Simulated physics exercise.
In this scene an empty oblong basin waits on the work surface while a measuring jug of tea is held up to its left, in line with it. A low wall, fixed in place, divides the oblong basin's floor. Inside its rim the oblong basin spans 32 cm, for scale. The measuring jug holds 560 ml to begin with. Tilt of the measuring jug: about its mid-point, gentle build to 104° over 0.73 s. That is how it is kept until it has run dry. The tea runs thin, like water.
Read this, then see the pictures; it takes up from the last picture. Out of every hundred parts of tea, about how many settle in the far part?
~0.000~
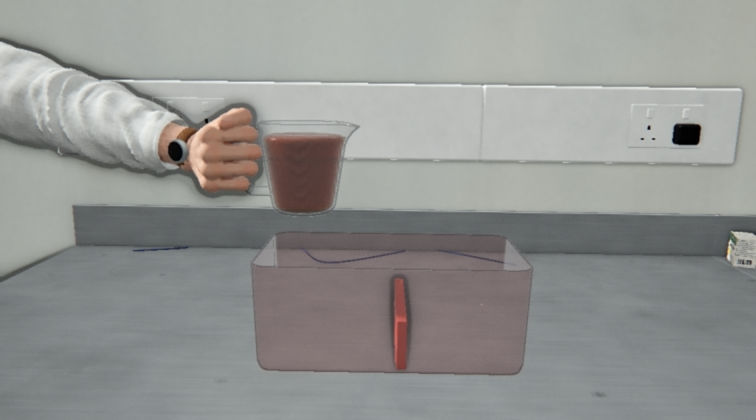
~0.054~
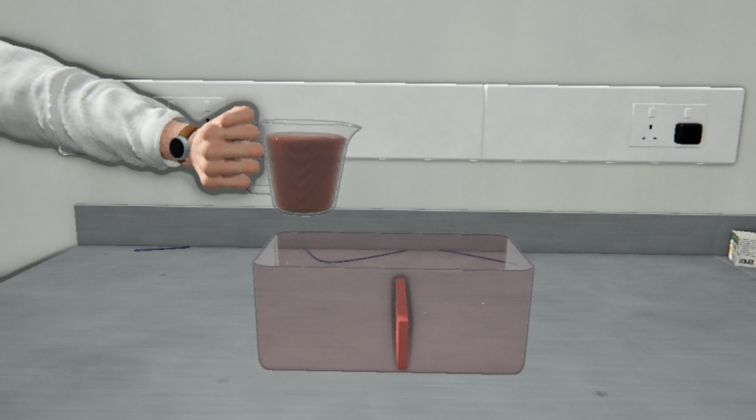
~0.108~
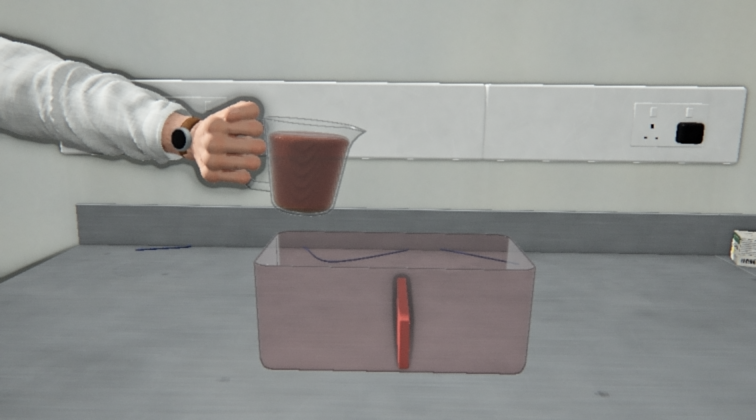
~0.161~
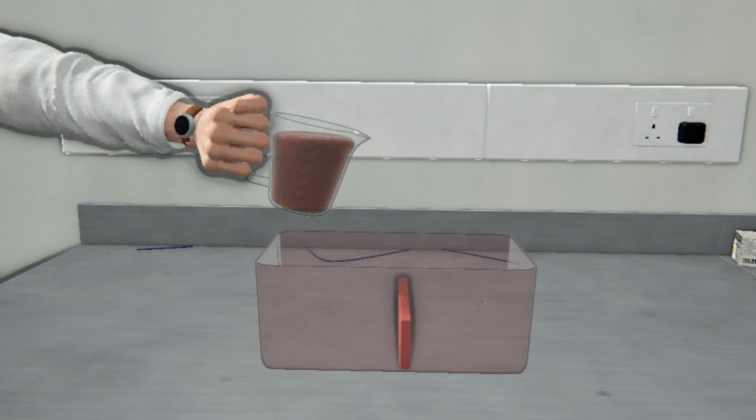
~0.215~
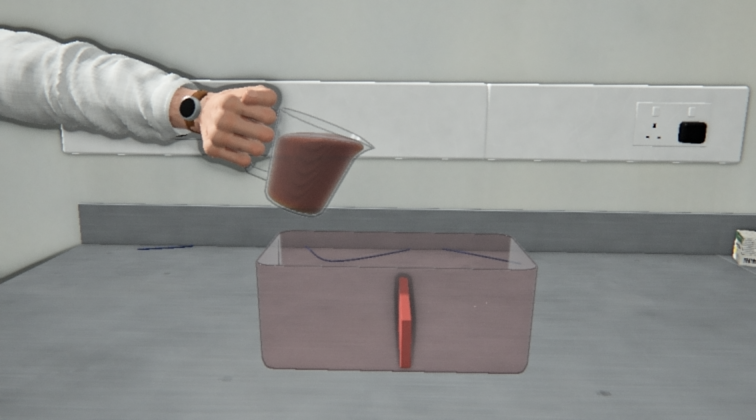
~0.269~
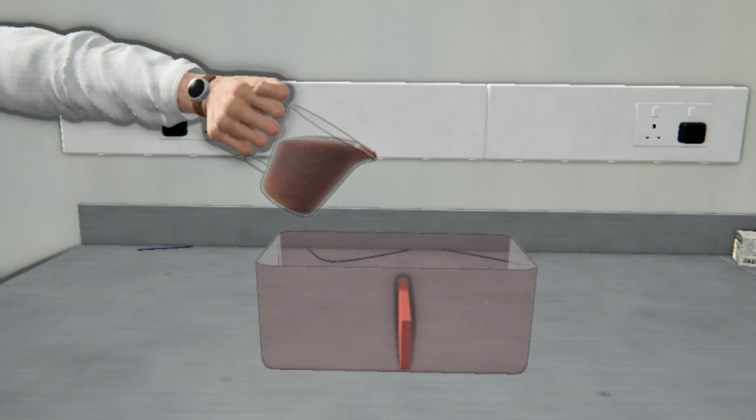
About 37 out of 100.
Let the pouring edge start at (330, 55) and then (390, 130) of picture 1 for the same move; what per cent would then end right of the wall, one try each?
15 then 90 %.
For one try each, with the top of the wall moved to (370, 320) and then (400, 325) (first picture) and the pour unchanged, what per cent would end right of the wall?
Respectively close to 95 and 50 %.
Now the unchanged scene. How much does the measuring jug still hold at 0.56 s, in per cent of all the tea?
About 48 per cent.
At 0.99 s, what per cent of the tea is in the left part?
That share comes to around 62 in a hundred.
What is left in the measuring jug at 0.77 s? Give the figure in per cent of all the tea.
Around 7 percent of it.
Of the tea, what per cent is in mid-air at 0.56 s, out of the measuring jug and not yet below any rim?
My guess is roughly 20 %.
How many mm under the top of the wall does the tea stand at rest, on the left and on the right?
About 48 mm left, about 52 mm right.
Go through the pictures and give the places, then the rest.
In the first frame, it leans 0°; its right rim is at (360, 125); the tea meets the walls at (264, 135) and (347, 137); the oblong basin's rim runs from (264, 249) to (519, 253); the wall's top is at (400, 299).
In the second frame, it leans 1°; its right rim is at (363, 126); the tea meets the walls at (265, 134) and (348, 137).
In the third frame, it leans 6°; its right rim is at (367, 130); the tea meets the walls at (270, 132) and (351, 138).
In the fourth frame, it leans 12°; its right rim is at (371, 137); the tea meets the walls at (274, 133) and (357, 140).
In the fifth frame, it leans 21°; its right rim is at (376, 147); the tea meets the walls at (278, 136) and (366, 143).
In the sixth frame, it leans 31°; its right rim is at (377, 160); the tea meets the walls at (278, 144) and (370, 151); 1 per cent is over the edge.
By 0.56 s the tilt is 90° and 48 per cent is still to pour, 8 is left of the wall and 24 right of it.
By 0.77 s the tilt is 104° and 7 per cent is still to pour, 50 is left of the wall and 37 right of it.
By 0.99 s the tilt is 104° and 0 per cent is still to pour, 62 is left of the wall and 37 right of it.
By 1.23 s the tilt is 104° and 0 per cent is still to pour, 62 is left of the wall and 37 right of it.
At rest 62 per cent lies left of the wall, 37 right of it and 0 outside.
